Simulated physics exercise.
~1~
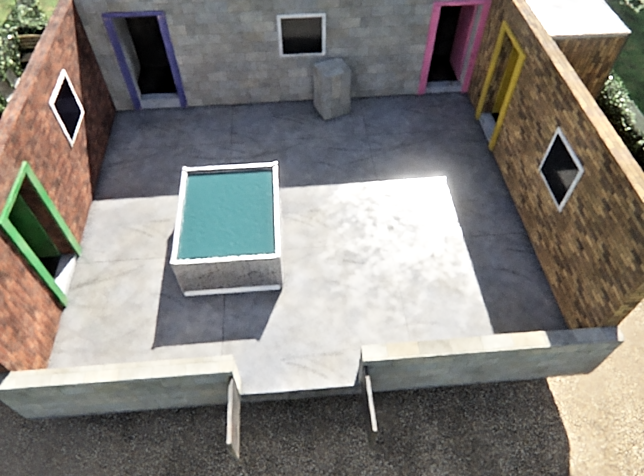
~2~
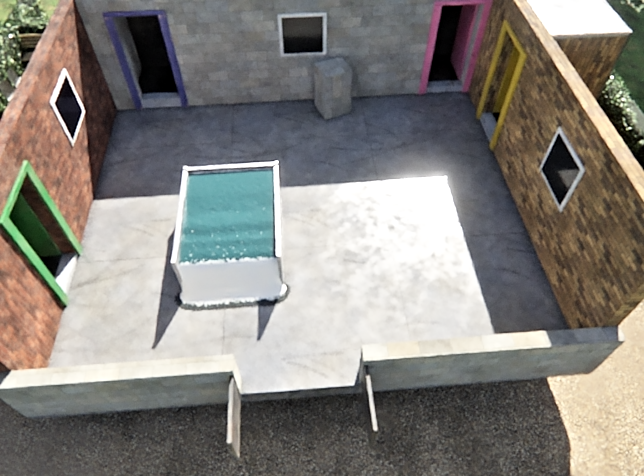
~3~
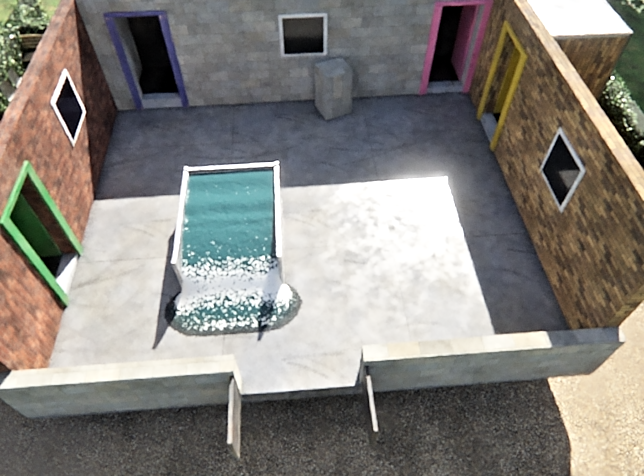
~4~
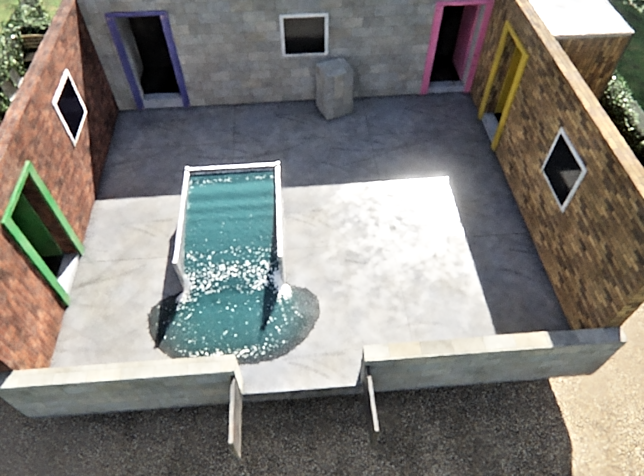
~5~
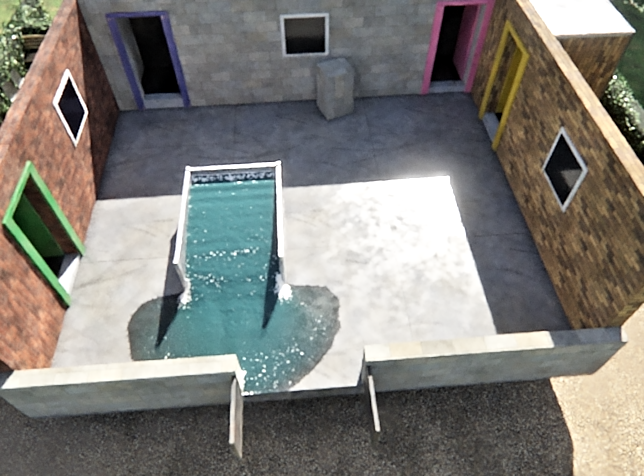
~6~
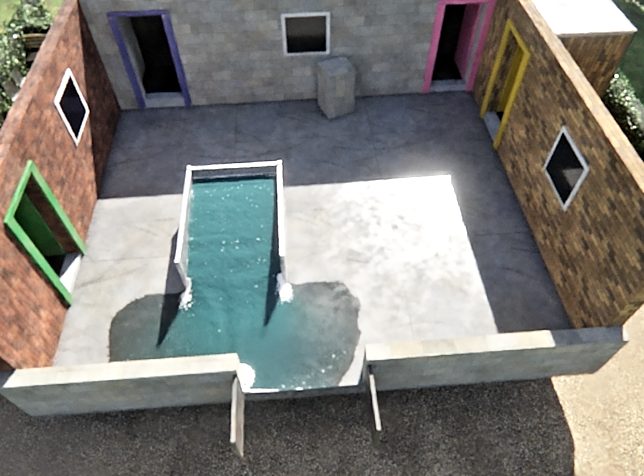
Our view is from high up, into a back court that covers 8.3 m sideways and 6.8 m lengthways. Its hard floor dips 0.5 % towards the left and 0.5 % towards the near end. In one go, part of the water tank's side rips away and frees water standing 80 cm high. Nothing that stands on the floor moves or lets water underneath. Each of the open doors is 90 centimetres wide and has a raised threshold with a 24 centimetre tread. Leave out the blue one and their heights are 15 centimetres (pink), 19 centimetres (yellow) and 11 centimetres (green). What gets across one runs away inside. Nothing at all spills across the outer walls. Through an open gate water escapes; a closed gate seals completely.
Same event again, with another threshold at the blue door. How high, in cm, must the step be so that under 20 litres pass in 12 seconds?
Roughly 8.5 cm.
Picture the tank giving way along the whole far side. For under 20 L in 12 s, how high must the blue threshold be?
With that break, close to 21 cm.
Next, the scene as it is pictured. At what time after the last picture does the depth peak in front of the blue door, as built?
Peak time: About 4.0 s.
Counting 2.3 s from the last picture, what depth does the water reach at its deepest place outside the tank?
I'd estimate roughly 34 cm.
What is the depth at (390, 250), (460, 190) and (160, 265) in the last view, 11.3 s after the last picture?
Respectively 2 cm, 1 cm and 2 cm.
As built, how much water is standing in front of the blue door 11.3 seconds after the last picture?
It works out to about 4.5 centimetres deep.
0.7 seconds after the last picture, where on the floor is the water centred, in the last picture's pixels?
Around (228, 287).
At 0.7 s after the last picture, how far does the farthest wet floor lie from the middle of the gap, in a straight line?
About 3.6 m.
Then, 0.7 s after the last picture water covers 15 % of the floor, deepest (50 cm) near (226, 379); it has not reached the blue door.
Then, 2.3 s after the last picture water covers 25 % of the floor, deepest (34 cm) near (59, 392); it has not reached the blue door.
Then, 11.3 s after the last picture water covers 75 % of the floor, deepest (6 cm) near (91, 227); 4 cm at the blue door, 0 litres in over its 23 cm threshold.
At the blue door as built, the water peaked near 13 cm, 3.9 s after the last picture.
Run again over the same 12 s with other heights there, 39 litres in over 7 cm, 11 litres over 9.5 cm. The limit of 20 litres is kept from about 8.5 cm up.
